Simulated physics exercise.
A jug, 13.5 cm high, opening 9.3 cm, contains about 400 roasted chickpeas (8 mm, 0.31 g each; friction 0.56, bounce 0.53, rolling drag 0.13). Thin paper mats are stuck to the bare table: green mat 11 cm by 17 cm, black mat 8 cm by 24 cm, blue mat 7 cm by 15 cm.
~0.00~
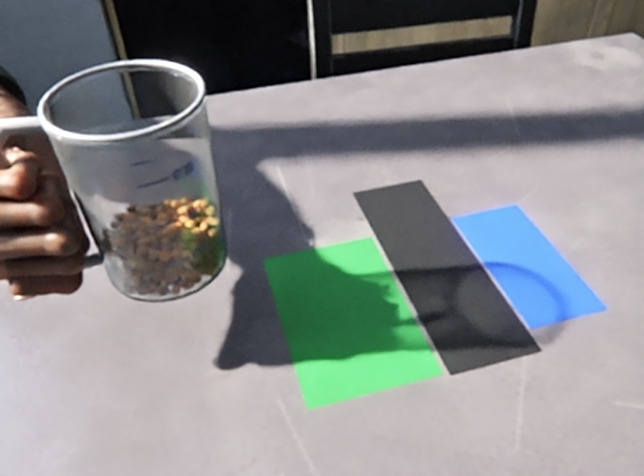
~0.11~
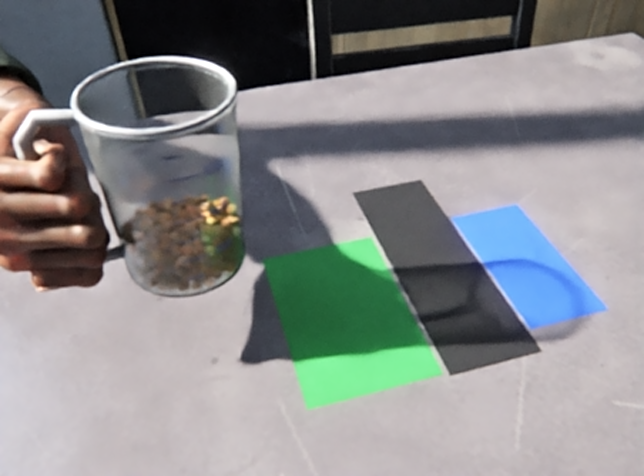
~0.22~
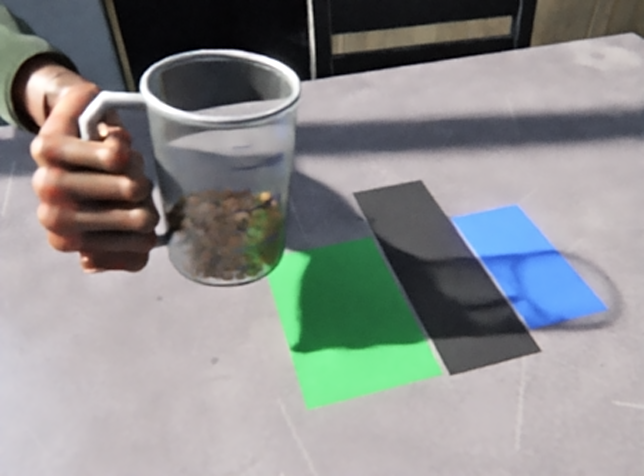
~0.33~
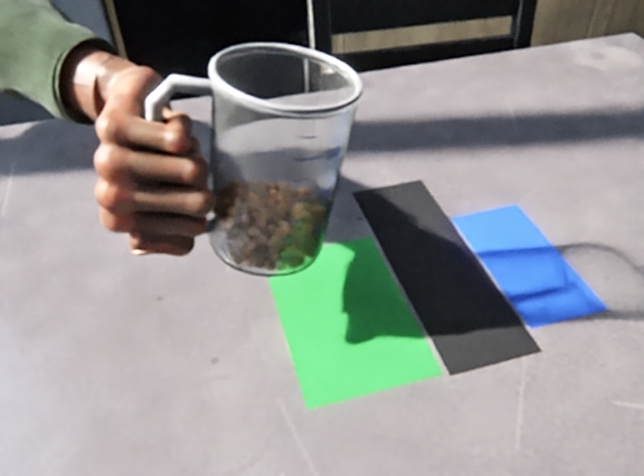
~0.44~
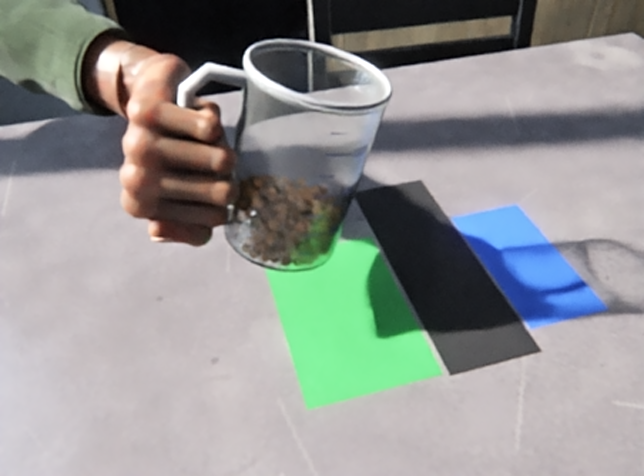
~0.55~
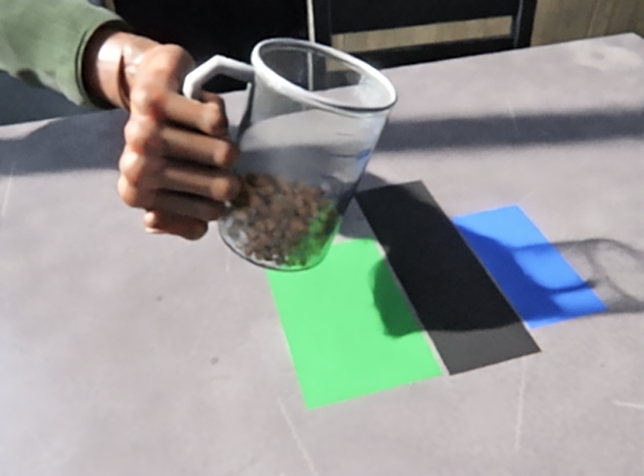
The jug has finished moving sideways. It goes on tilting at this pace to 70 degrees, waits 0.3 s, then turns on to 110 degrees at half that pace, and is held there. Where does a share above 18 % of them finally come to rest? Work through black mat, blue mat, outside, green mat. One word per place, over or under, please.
Black mat over, blue mat under, outside under, green mat over.
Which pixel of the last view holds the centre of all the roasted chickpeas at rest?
The middle sits close to pixel (412, 269).
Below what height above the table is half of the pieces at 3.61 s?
It's around 12 centimetres.
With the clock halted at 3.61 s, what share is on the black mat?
I'd say around 0 percent.
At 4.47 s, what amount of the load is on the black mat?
Roughly 30 percent at that point.
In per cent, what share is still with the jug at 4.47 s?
Roughly 50 percent of the load.
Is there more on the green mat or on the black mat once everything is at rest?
More ends up on the black mat.
Then, at 1.73 s, tilt 66 degrees; jug 100 %; middle of all pieces on or above the table near (249, 200).
After 2.71 s, tilt 79 degrees; jug 100 %; middle of all pieces on or above the table near (242, 193).
Then, at 3.61 s, tilt 97 degrees; jug 100 %; middle of all pieces on or above the table near (260, 190).
After 4.47 s, tilt 110 degrees; green mat 20 %, black mat 30 %, jug 50 %; middle of all pieces on or above the table near (357, 234).
By 5.8 s all is still; green mat 30 %, black mat 60 %, blue mat 5 %, outside 5 %, jug 0 %.
